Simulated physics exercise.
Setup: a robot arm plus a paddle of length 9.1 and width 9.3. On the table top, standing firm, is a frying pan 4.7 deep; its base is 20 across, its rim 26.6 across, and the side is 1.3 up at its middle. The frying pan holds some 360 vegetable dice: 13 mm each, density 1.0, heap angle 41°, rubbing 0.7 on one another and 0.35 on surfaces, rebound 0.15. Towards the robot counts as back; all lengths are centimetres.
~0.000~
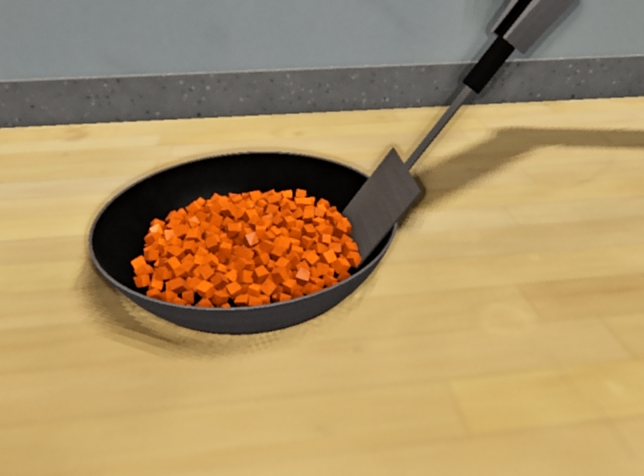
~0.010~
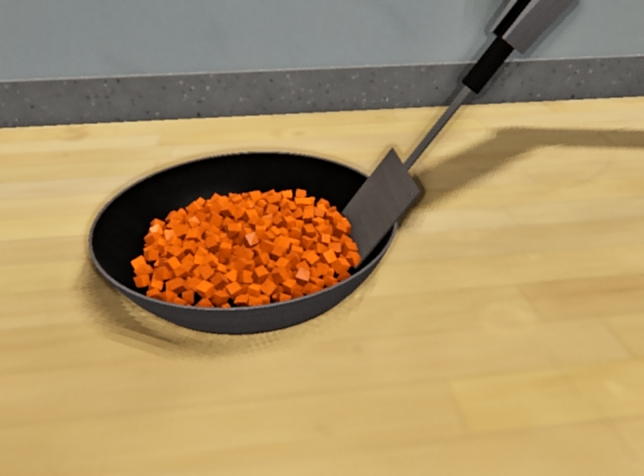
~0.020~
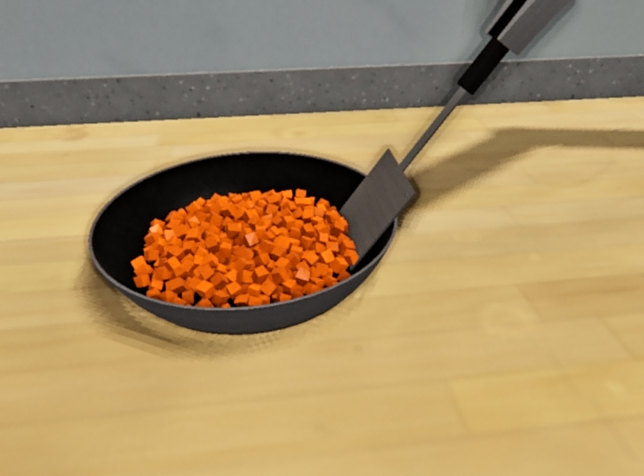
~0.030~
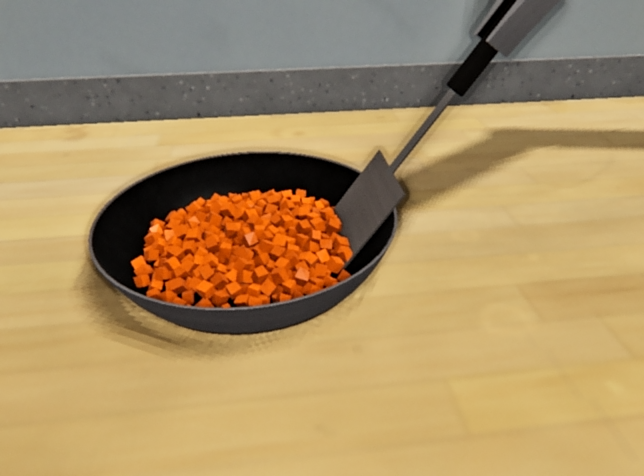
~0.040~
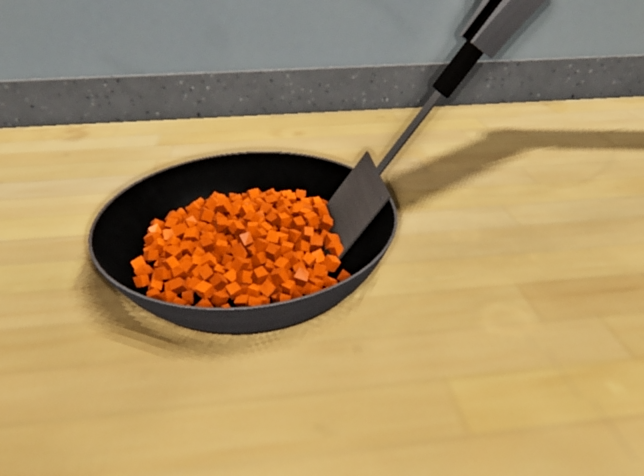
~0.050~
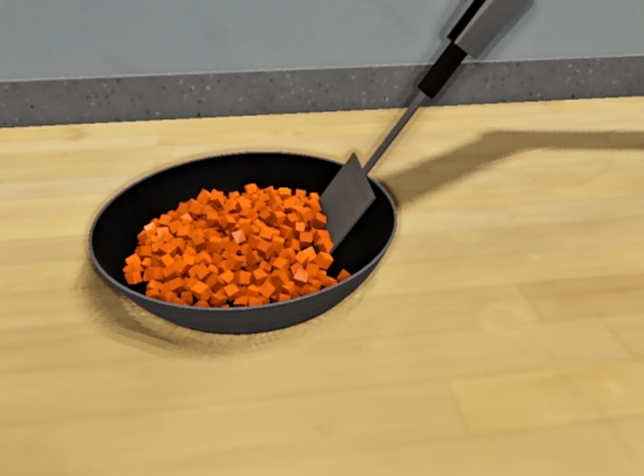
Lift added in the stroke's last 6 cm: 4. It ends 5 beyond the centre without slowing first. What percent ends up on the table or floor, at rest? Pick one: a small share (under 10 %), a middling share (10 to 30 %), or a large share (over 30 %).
A middling share.
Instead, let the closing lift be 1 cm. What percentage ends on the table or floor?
10 per cent.
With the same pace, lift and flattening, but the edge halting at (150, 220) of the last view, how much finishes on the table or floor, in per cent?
Roughly 35 per cent.
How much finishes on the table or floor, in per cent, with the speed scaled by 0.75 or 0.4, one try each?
Estimates in order: 10 per cent, 0 per cent.
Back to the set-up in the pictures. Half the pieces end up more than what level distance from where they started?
Distance: Around 6 cm.
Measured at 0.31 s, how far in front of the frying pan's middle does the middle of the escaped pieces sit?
It's close to 24 cm ahead of the centre.
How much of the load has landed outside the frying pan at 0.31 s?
Share at that moment: About 15 %.
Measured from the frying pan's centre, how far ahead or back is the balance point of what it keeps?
Ahead of centre, near 5.5 centimetres.
After 0.07 s, sloping 55°, highest piece 6 above the table; 361 in the frying pan.
After 0.10 s, sloping 55°, highest piece 7 above the table; 361 in the frying pan.
After 0.31 s, sloping 55°, highest piece 9 above the table; 294 in the frying pan, 47 on the table or floor, 20 on the blade or in flight.
After 1.36 s, sloping 55°, highest piece 6 above the table; 294 in the frying pan, 67 on the table or floor.
In the end, 294 in the frying pan, 67 on the table or floor. That is 19 % on the table or floor.
